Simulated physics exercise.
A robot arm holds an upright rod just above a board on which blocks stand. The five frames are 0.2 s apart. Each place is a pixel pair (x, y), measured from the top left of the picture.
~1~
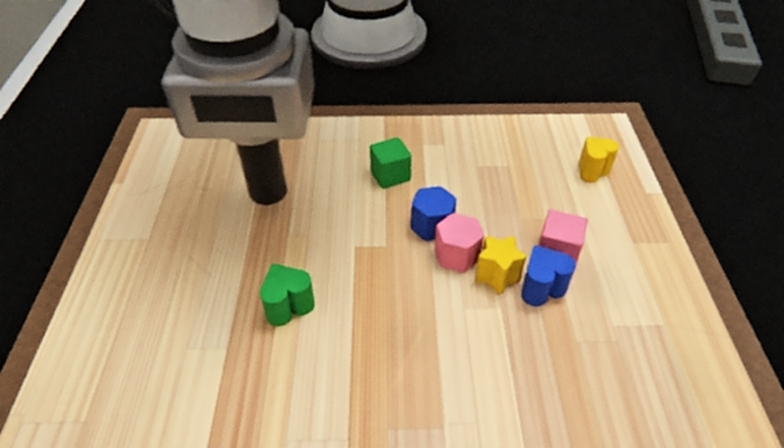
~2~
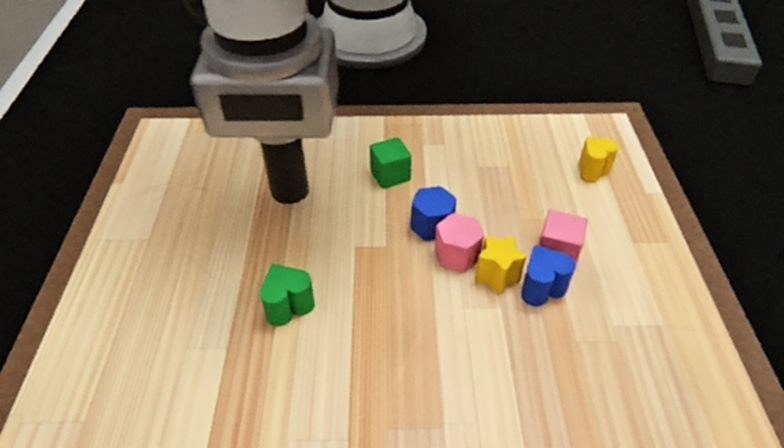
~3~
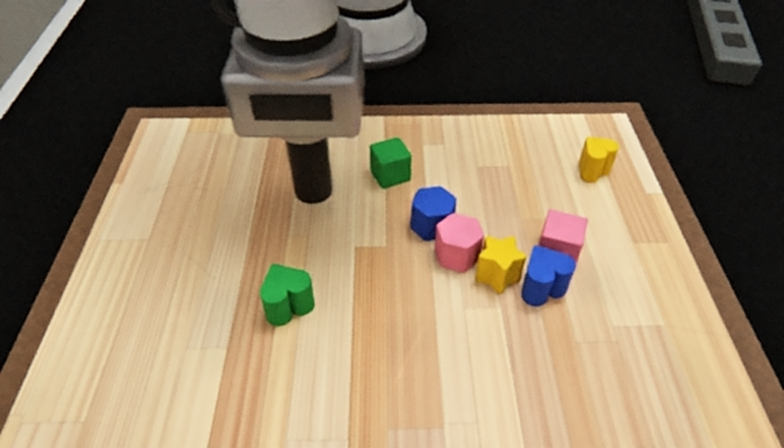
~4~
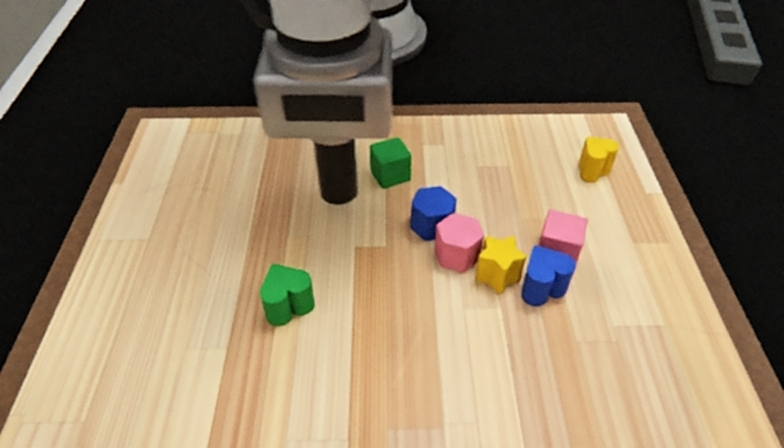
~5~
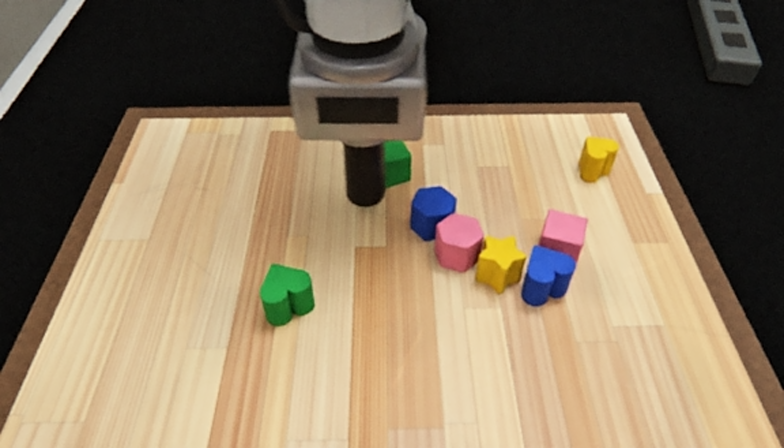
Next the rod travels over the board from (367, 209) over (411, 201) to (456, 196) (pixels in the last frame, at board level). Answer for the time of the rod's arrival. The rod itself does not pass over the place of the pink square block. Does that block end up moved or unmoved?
If the rod follows that path, the pink square block stays in its place.
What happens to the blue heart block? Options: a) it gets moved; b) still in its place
Option b.
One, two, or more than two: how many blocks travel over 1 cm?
It should be one.
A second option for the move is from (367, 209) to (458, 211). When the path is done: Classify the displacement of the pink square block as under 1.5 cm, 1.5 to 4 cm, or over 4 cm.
It will move less than 1.5 cm.
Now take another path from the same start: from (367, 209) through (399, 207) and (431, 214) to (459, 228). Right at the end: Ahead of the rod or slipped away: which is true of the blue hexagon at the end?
Prediction: Still leading.
What follows on the original path. Halfway along, rod at (413, 186); nothing pushed yet.
At the end, rod at (457, 180); blue hexagon at (453, 201), turned 45° clockwise; pink hexagon at (463, 234); blue heart block not moved; pink square block not moved.
